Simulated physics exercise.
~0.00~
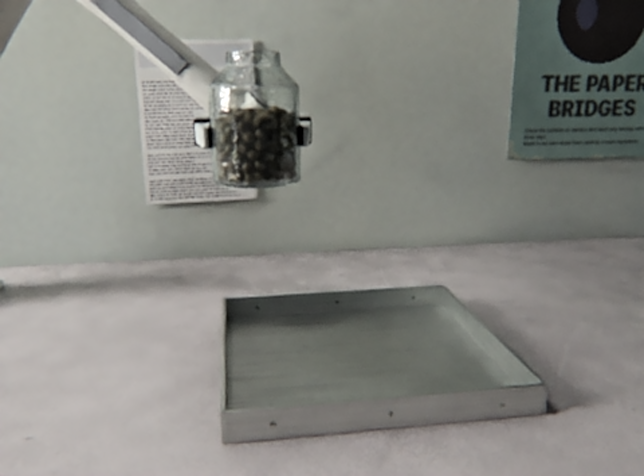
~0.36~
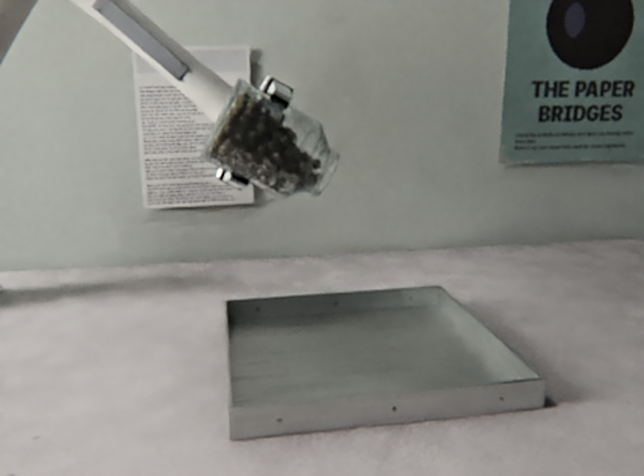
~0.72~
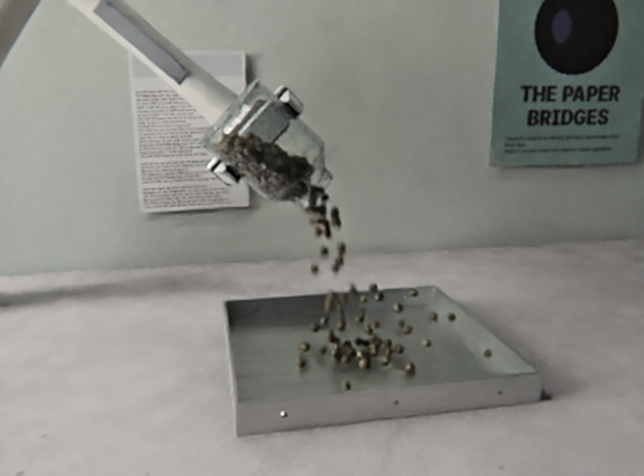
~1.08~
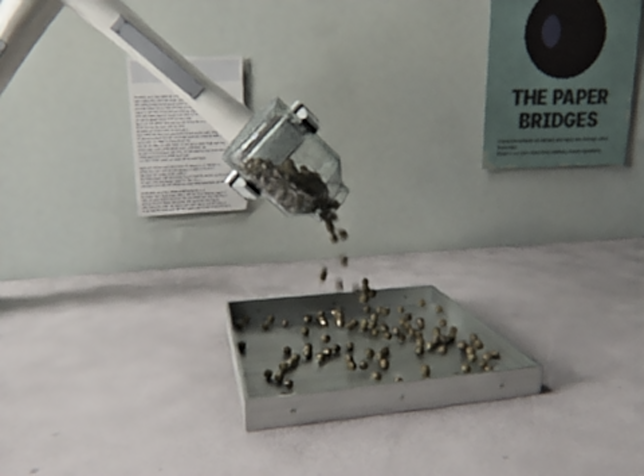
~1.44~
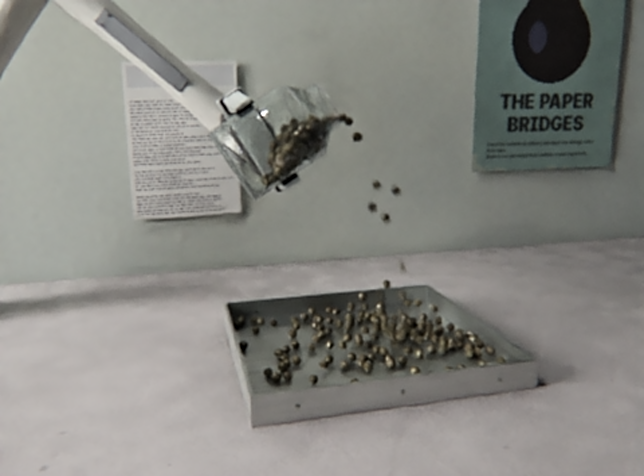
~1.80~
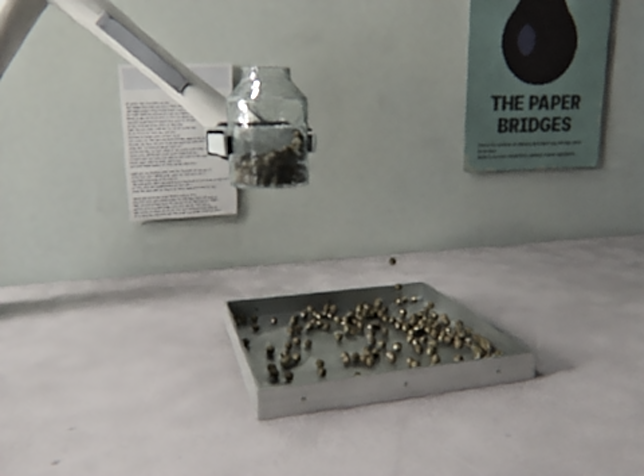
At first, a pale mechanical arm holds an upright glass jar of small dark beads above a shallow, square grey tray on a light tabletop. The arm tips the jar to the right until its mouth points downward, and beads begin to spill in a stream. They scatter and spread across the tray as the level in the jar drops. The jar then swings back up, flinging a few last beads out to the right. It ends upright again with some beads left inside, while a larger share lies strewn over the tray.
